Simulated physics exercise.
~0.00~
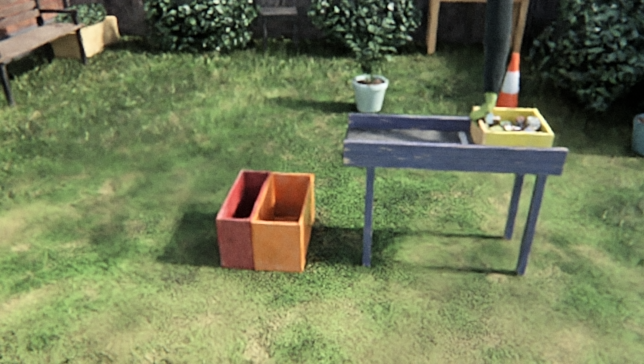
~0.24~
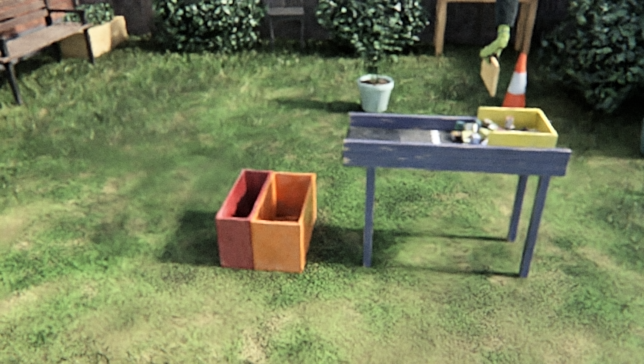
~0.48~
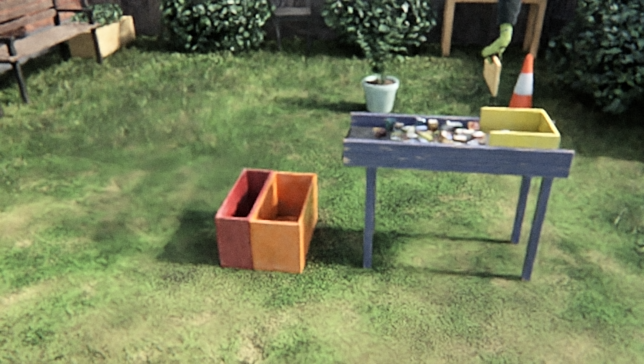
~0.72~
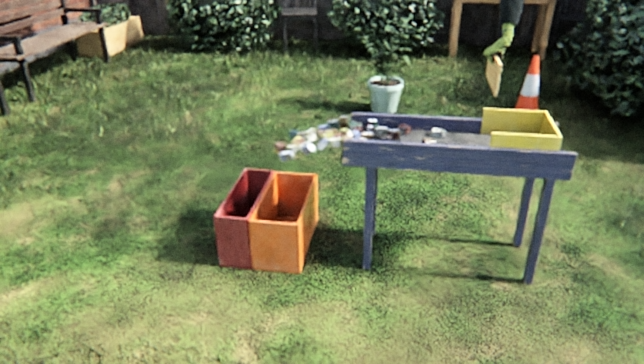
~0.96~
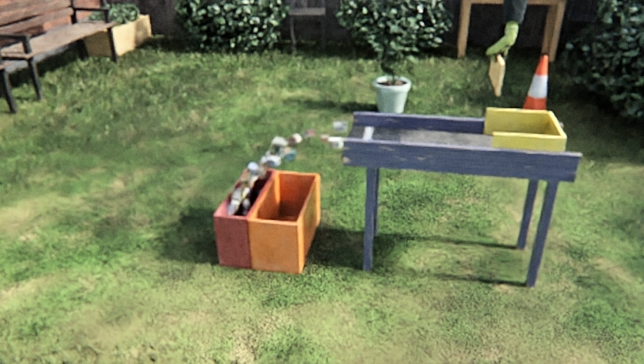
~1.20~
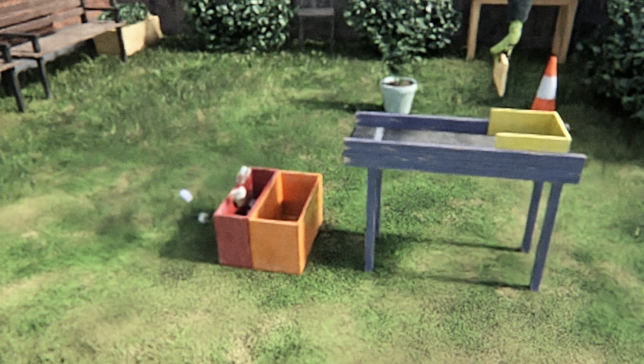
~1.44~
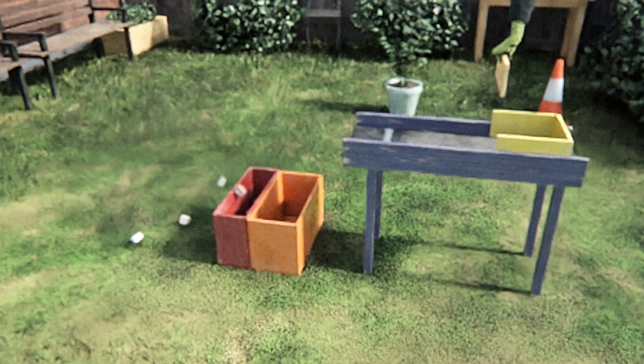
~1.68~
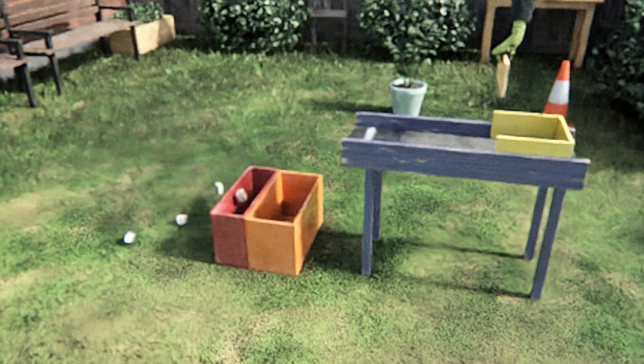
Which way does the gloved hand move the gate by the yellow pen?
The gloved hand moves the gate up, and then holds it above the belt.
On a sunlit garden lawn, seen from slightly above by a gently drifting camera, a blue-grey belt on legs stands at the right, with a yellow pen of small cartons at its right end. An orange box and a red bin sit side by side on the grass to the left. A green-gloved hand lifts a gate upward, and the cartons ride left along the belt in a loose stream. They fly off its end, pass over the orange box and drop mostly into the red bin. Three pale cartons end up on the grass beyond it.
